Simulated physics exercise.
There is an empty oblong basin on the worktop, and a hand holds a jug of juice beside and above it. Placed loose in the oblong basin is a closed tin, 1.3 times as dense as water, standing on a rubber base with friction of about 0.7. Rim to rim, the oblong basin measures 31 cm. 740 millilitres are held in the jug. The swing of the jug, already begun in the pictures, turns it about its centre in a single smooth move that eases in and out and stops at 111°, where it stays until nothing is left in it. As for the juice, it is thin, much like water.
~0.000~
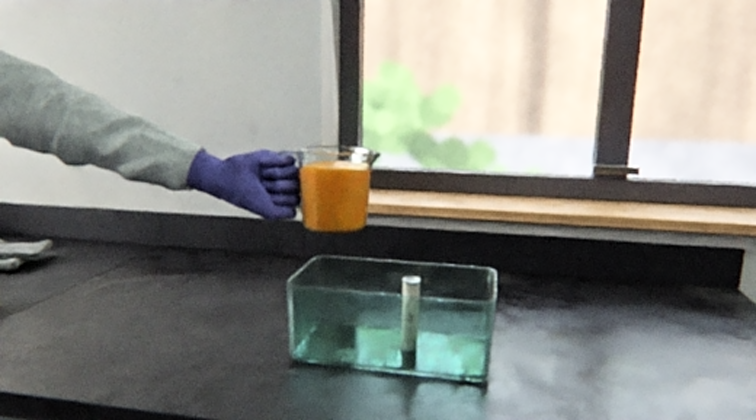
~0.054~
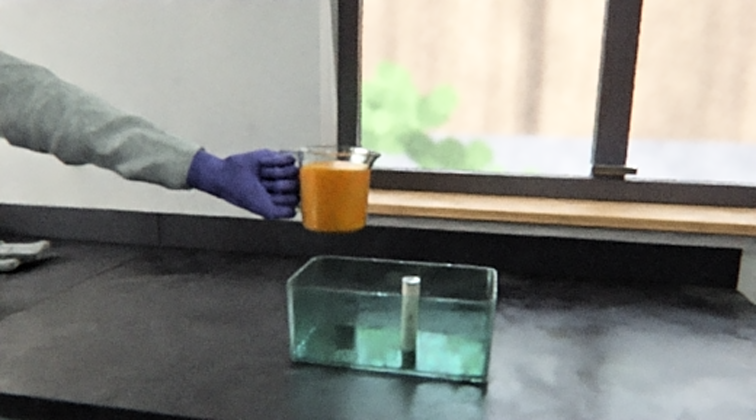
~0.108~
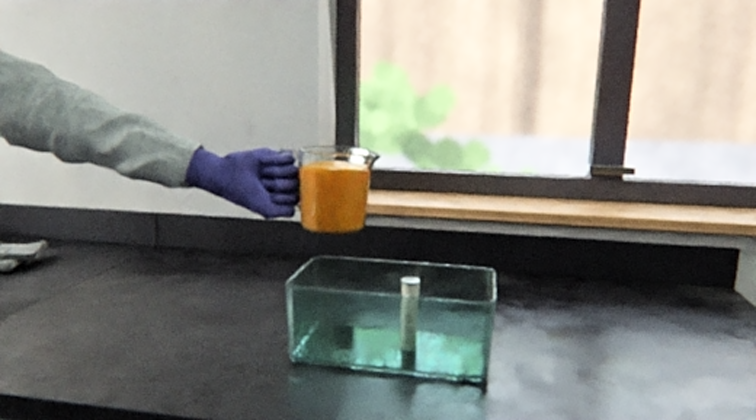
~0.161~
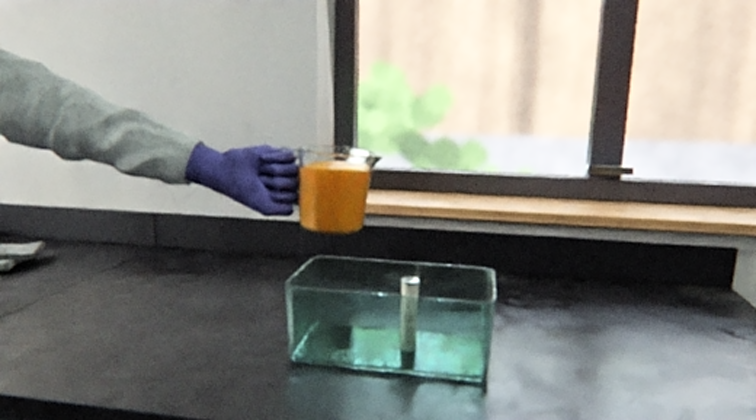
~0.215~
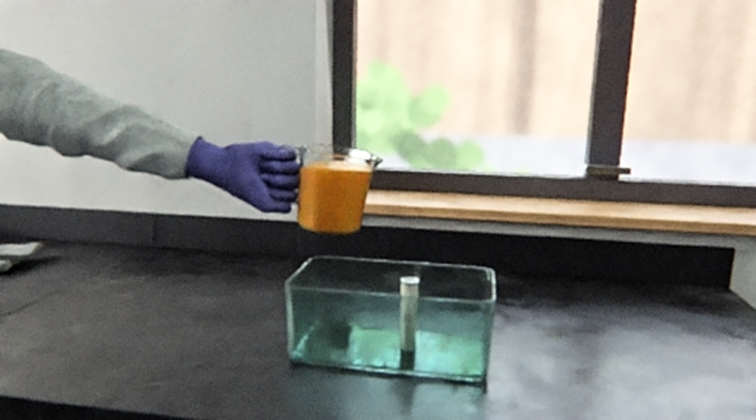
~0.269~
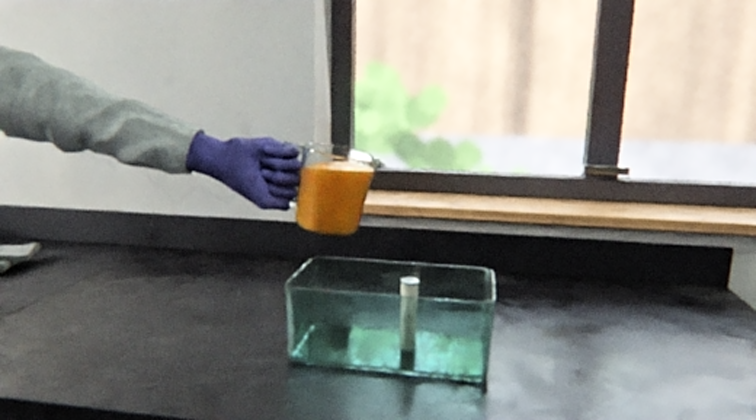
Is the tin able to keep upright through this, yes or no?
No, it topples.
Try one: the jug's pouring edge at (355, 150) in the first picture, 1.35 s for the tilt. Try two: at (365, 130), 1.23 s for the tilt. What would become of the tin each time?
First it tips over; then it tips over.
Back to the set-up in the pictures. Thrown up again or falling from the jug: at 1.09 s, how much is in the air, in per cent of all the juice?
Estimate: Around 16 per cent.
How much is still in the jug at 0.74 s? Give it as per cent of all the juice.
Fraction remaining: Approx. 82 per cent.
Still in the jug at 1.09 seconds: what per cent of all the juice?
Close to 22 percent of the whole amount.
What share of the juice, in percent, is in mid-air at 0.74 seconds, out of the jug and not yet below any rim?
Near 14 per cent at that moment.
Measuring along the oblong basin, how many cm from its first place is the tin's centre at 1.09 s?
About 0 cm.
Then, 0.74 s in, the tilt is 64° and 81 per cent is still to pour; the tin stands where it began.
Then, 1.09 s in, the tilt is 101° and 22 per cent is still to pour; the tin stands where it began.
Then, 1.46 s in, the tilt is 111° and 0 per cent is still to pour; the tin lies on its side.
Then, 1.85 s in, the tilt is 111° and 0 per cent is still to pour; the tin lies on its side.
Finally, the tin lies on its side.
